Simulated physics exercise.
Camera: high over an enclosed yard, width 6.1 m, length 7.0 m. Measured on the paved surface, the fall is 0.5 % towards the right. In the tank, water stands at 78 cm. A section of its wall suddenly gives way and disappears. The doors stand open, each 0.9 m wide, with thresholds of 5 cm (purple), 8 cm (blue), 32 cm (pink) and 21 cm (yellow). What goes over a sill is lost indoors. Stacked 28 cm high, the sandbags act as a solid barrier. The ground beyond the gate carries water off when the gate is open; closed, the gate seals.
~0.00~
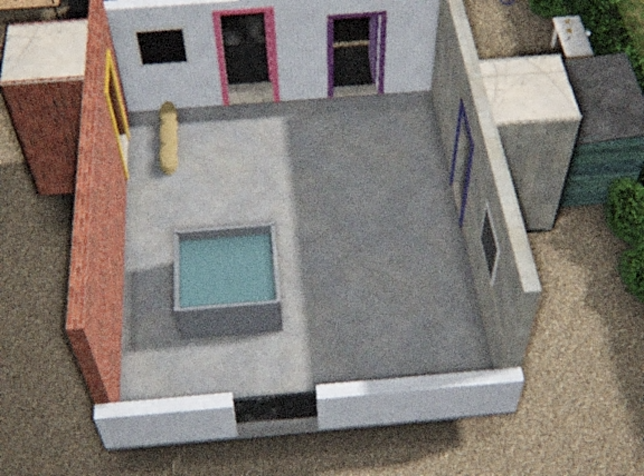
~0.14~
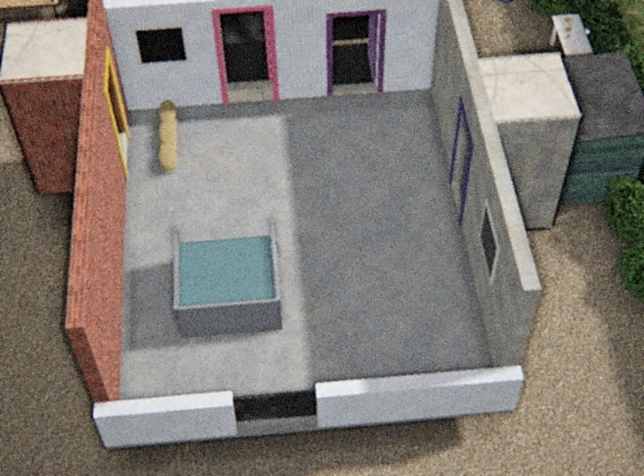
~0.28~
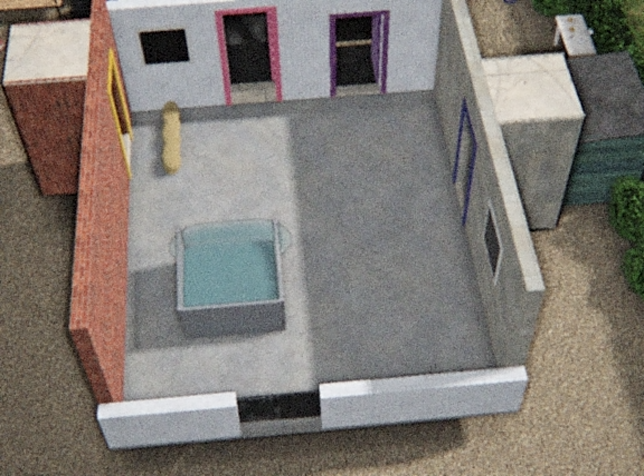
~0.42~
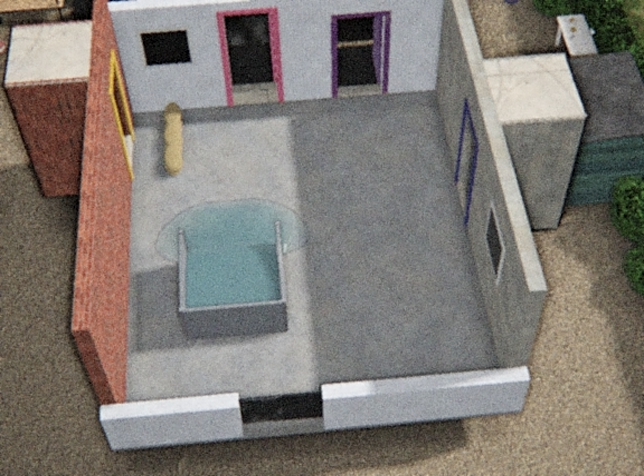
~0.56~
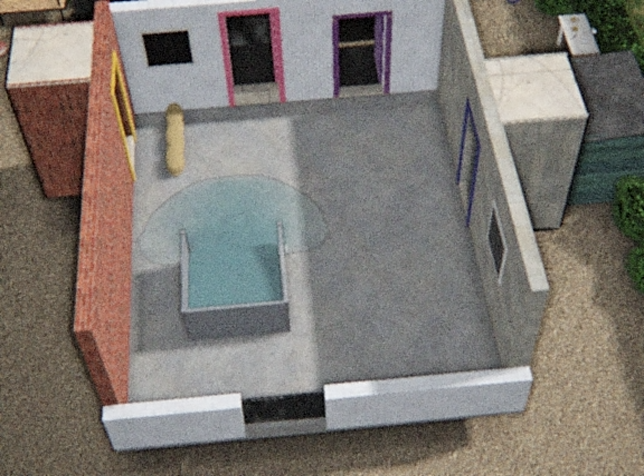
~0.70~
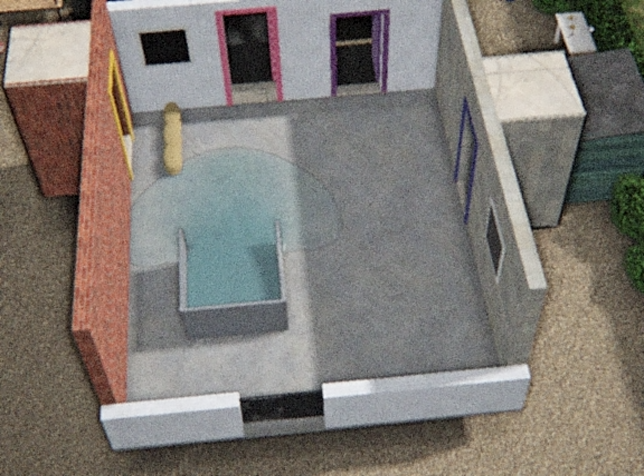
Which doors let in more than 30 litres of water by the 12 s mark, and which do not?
By then, the purple door lets in more than that, the blue door does not, the pink door does not, the yellow door does not.
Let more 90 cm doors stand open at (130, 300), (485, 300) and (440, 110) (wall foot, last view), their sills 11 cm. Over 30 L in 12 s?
Less, less, more.
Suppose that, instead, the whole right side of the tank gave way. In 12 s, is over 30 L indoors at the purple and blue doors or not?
Purple door surpasses it, blue door surpasses it.
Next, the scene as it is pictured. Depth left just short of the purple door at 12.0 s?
Around 5.0 cm deep.
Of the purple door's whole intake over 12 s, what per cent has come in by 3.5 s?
By then it's near 40% of the total.
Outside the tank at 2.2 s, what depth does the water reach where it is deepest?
Peak depth: Approx. 37 cm.
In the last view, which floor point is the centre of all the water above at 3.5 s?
About (259, 165).
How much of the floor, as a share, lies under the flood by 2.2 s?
Close to 40 in a hundred.
After 1.4 s water covers 35 % of the floor and is deepest (32 cm) near (197, 113); purple door not reached, blue door not reached, pink door 28 cm at the sill, 0 L in, yellow door 18 cm at the sill, 0 L in.
After 2.2 s water covers 40 % of the floor and is deepest (37 cm) near (188, 113); purple door 14 cm at the sill, 3 L in, blue door not reached, pink door 29 cm at the sill, 0 L in, yellow door 14 cm at the sill, 2 L in.
After 3.5 s water covers 40 % of the floor and is deepest (26 cm) near (428, 94); purple door 9 cm at the sill, 32 L in, blue door not reached, pink door 15 cm at the sill, 0 L in, yellow door 20 cm at the sill, 3 L in.
After 7.0 s water covers 80 % of the floor and is deepest (12 cm) near (497, 390); purple door 9 cm at the sill, 57 L in, blue door 8 cm at the sill, 1 L in, pink door 5 cm at the sill, 0 L in, yellow door 6 cm at the sill, 3 L in.
After 12.0 s water covers 95 % of the floor and is deepest (9 cm) near (486, 391); purple door 5 cm at the sill, 78 L in, blue door 5 cm at the sill, 2 L in, pink door 3 cm at the sill, 0 L in, yellow door 2 cm at the sill, 3 L in.
